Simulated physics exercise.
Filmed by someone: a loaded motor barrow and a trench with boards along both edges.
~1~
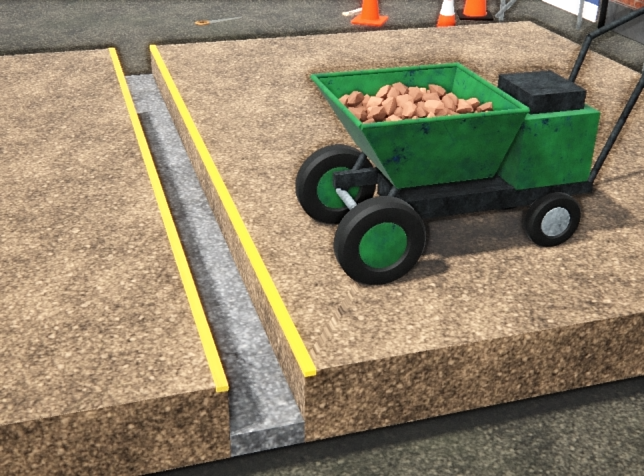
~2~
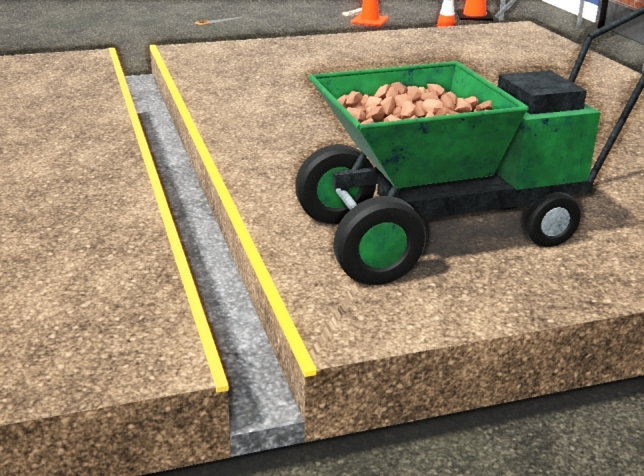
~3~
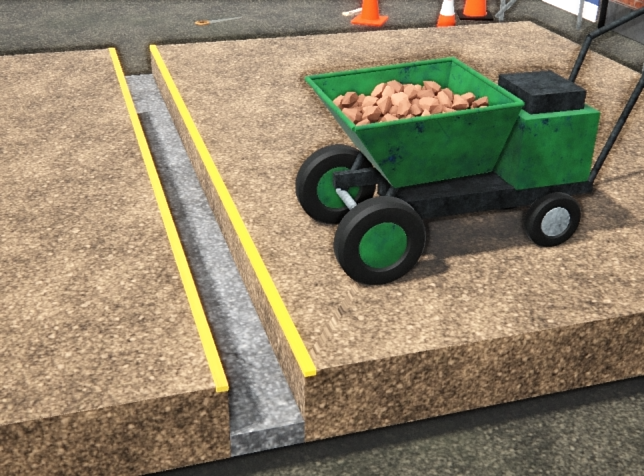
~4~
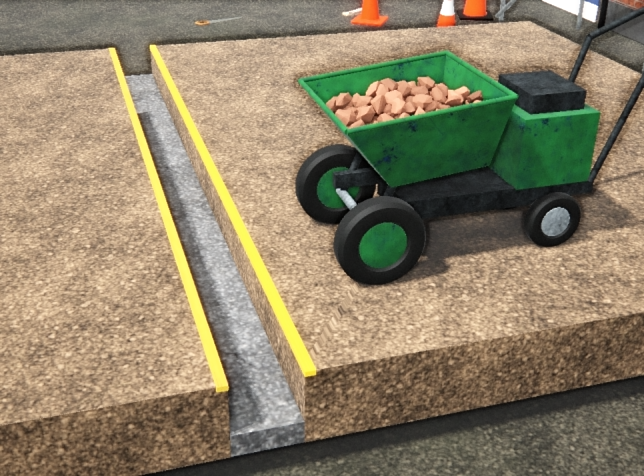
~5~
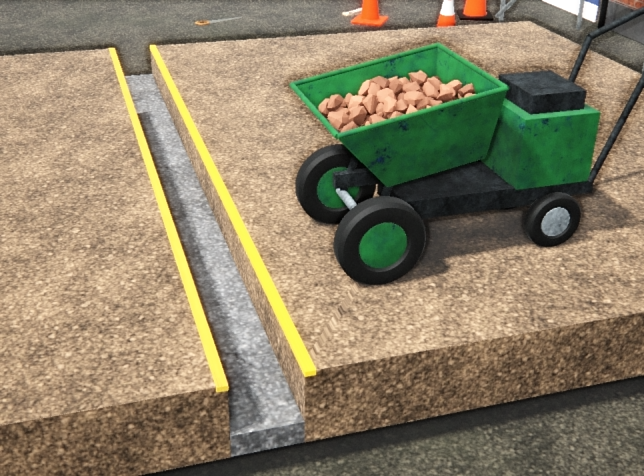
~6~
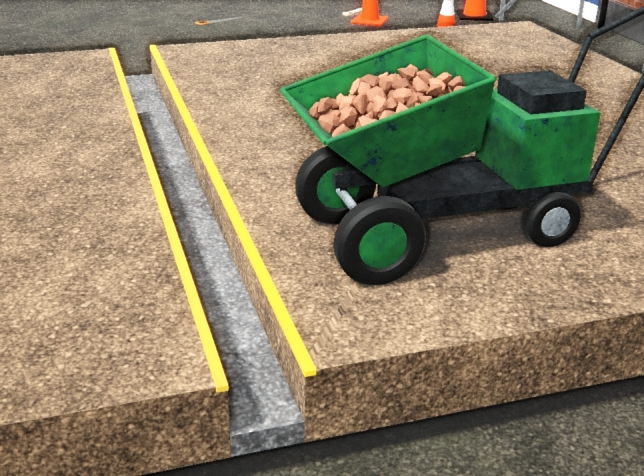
The green skip of a motor barrow, loaded with rubble, slowly tilts left beside a trench.
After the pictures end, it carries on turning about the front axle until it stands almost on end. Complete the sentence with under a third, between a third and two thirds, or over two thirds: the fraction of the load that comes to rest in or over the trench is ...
It is over two thirds.
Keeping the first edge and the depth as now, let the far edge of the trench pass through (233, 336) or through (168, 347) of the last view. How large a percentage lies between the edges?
Lab note: Case 1 near 50 percent, case 2 near 100 percent.
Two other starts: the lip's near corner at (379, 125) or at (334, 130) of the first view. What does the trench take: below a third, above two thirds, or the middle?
Okay, the first stop comes out as over two thirds and the second as in the middle band.
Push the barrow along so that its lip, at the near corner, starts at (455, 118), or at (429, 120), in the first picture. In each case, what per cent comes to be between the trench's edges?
You'd get 50 in a hundred the first time and 70 in a hundred the second.
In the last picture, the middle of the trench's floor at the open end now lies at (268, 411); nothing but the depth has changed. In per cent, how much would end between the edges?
Some 70 per cent.
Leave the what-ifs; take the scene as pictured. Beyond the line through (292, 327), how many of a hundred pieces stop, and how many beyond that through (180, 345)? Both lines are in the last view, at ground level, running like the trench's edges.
Estimate, first then second: 100 %, 10 %.
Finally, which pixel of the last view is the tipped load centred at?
Somewhere around (212, 294) in the last picture.
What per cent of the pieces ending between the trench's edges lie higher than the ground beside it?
5 per cent, near enough.
Soon after the last picture, skip tipped steeply; all in the skip.
A little later, skip tipped right over; nearly all in the skip; a small part in or heaped over the trench; a stray few beyond it; a stray few falling.
Later still, skip tipped right over; about a quarter in the skip; about half in or heaped over the trench; about a quarter beyond it.
By the end, skip tipped right over; most in or heaped over the trench; about a quarter beyond it.
